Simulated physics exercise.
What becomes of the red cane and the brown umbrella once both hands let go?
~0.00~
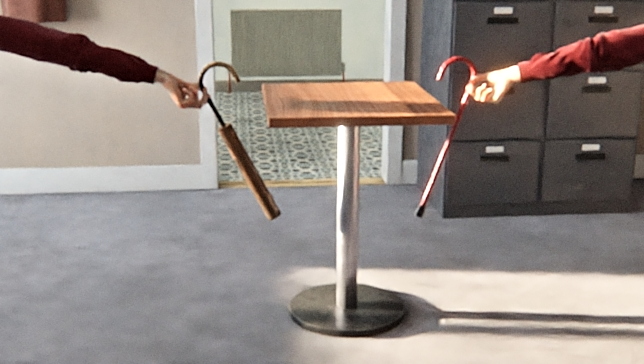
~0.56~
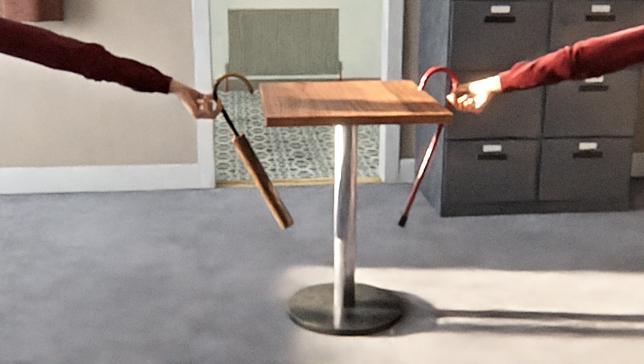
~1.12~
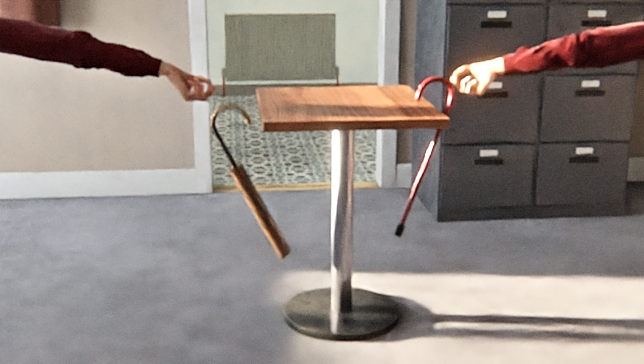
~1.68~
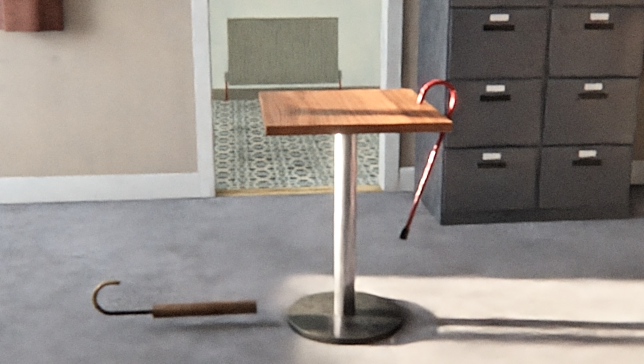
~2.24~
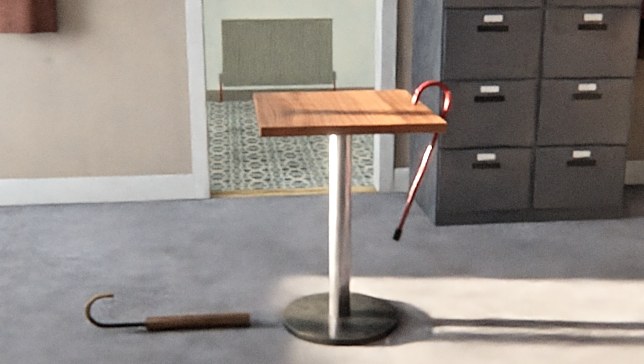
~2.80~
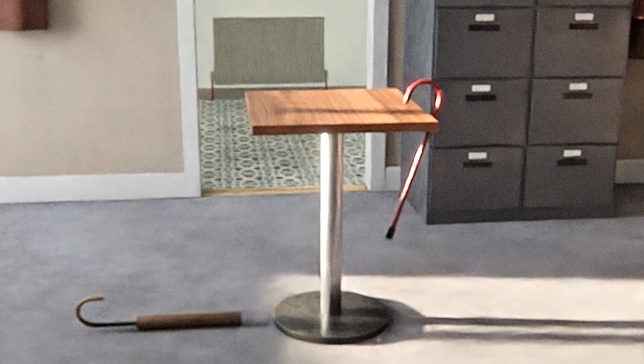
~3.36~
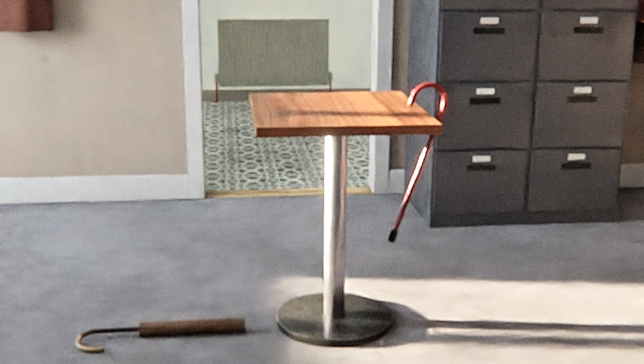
The red cane stays hooked on the right edge of the table, while the brown umbrella drops past the left edge and ends up lying on the floor.
